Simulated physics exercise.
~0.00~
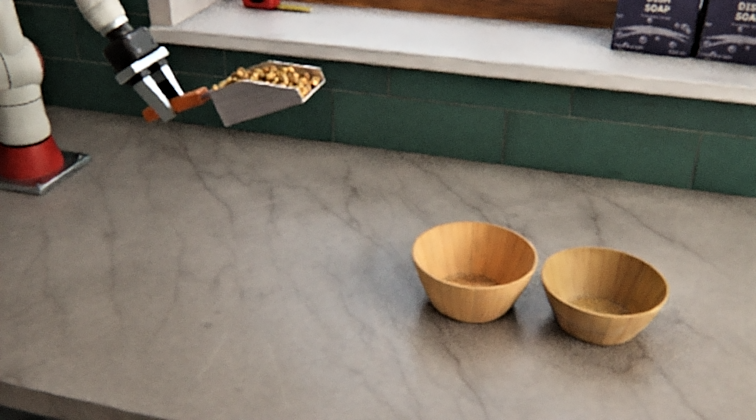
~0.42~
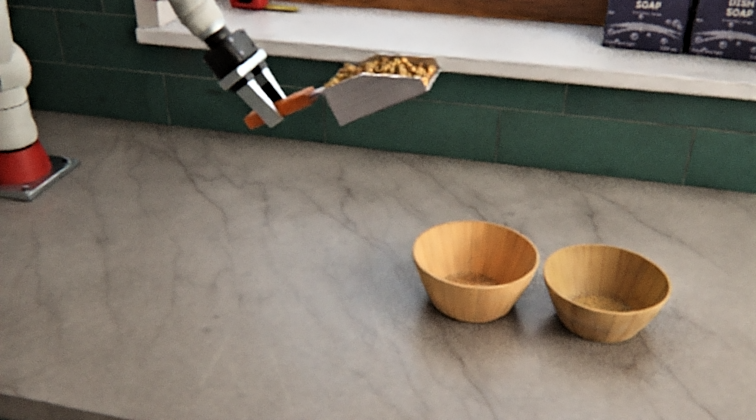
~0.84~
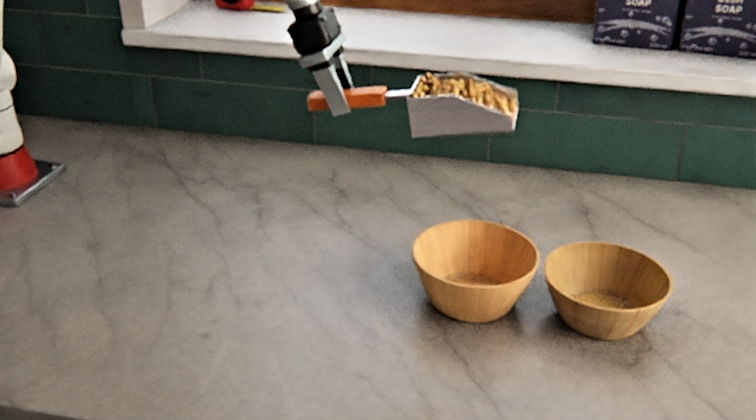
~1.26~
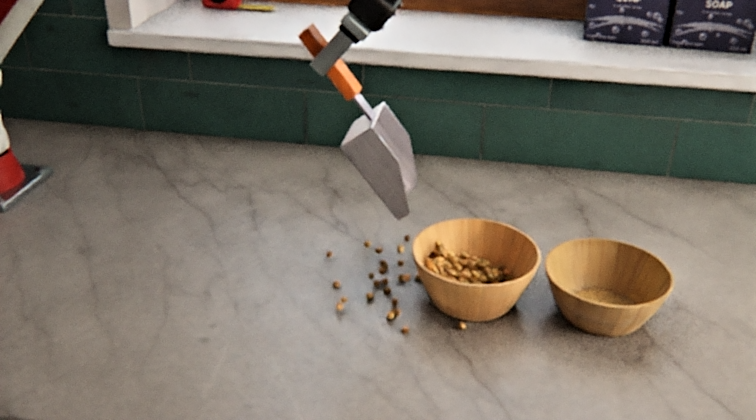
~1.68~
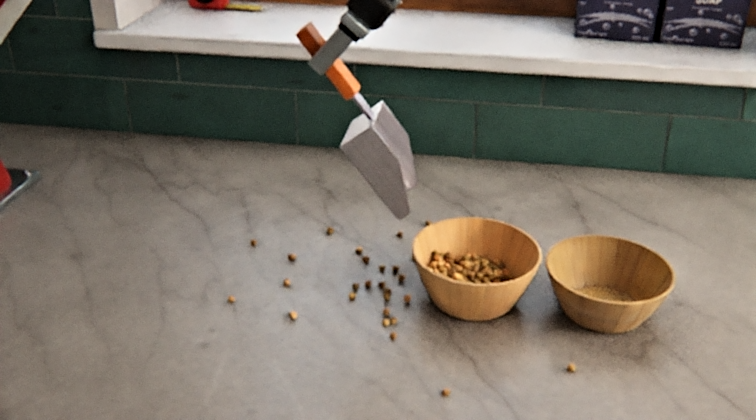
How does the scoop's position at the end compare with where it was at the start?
The scoop ends up farther to the right and a little lower, near the left wooden bowl, whereas it began over toward the left side near the tiled wall.
